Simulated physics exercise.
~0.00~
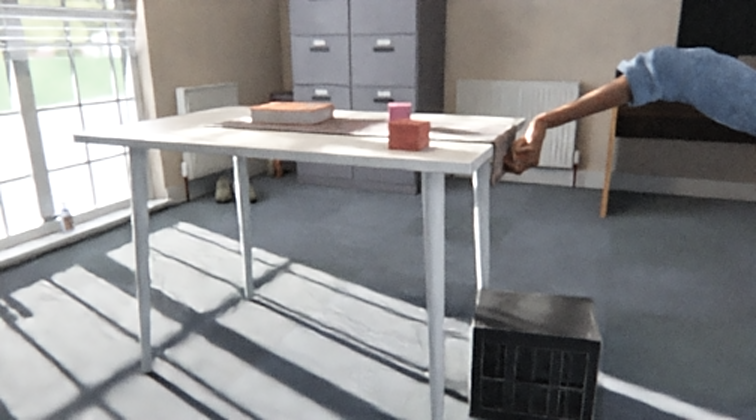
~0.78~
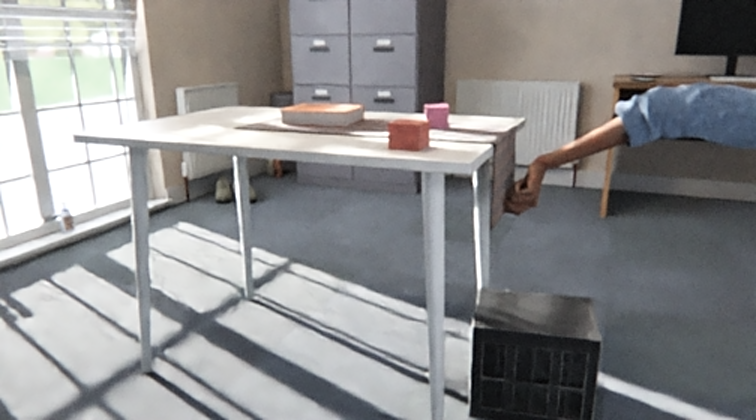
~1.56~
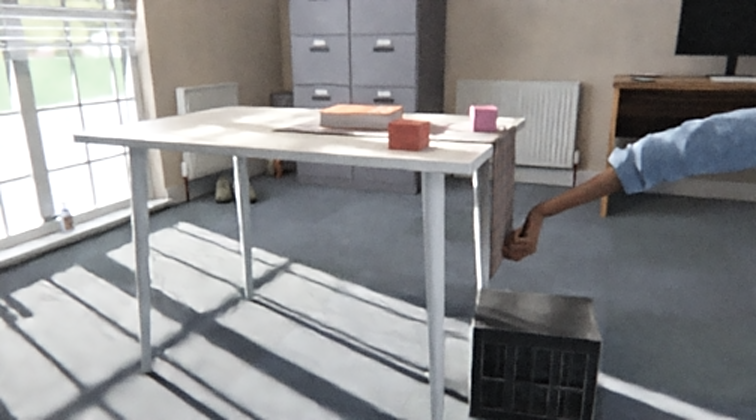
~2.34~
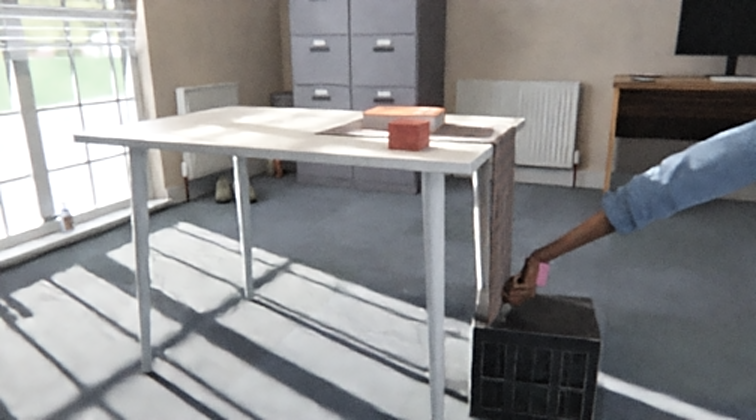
The clip shows a hand slowly pulling a brown scarf down over the right end of a white table, carrying an orange book and a pink block rightward. The pink block drops off the edge beside the hand above a black crate, while the book and the unmoved red block remain on the table.
